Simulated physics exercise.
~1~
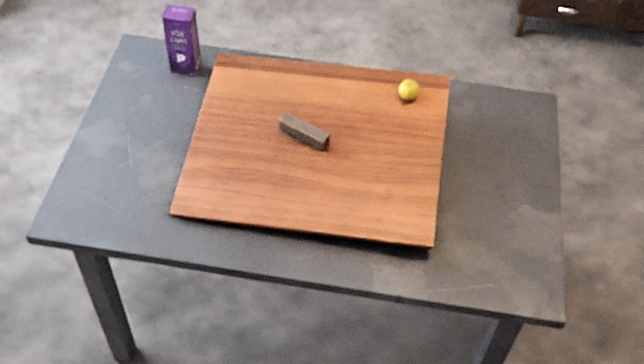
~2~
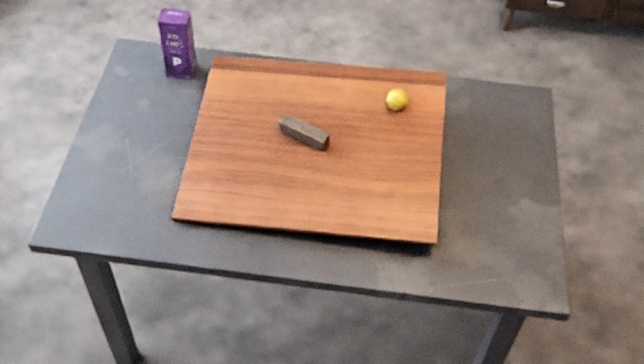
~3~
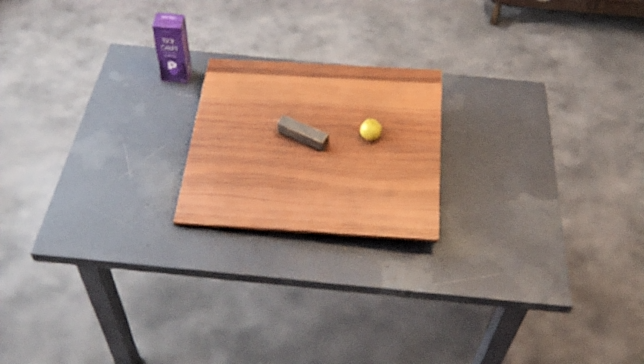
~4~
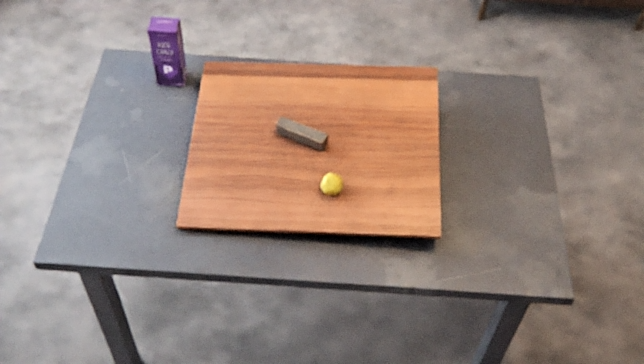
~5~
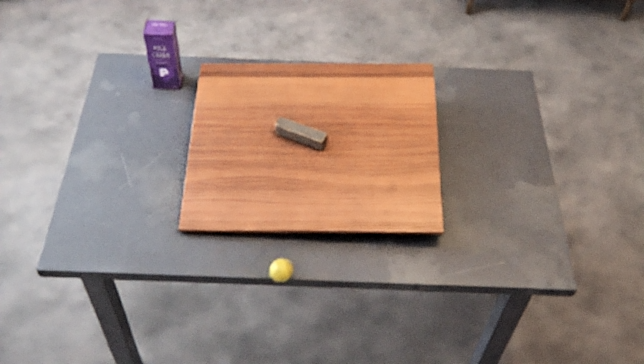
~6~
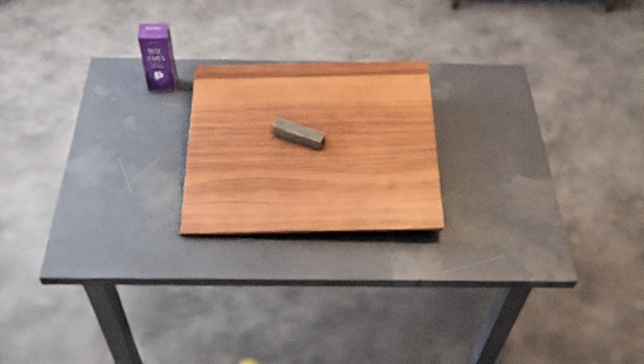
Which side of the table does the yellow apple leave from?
The yellow apple leaves over the near side of the table, after rolling down the board toward the viewer.
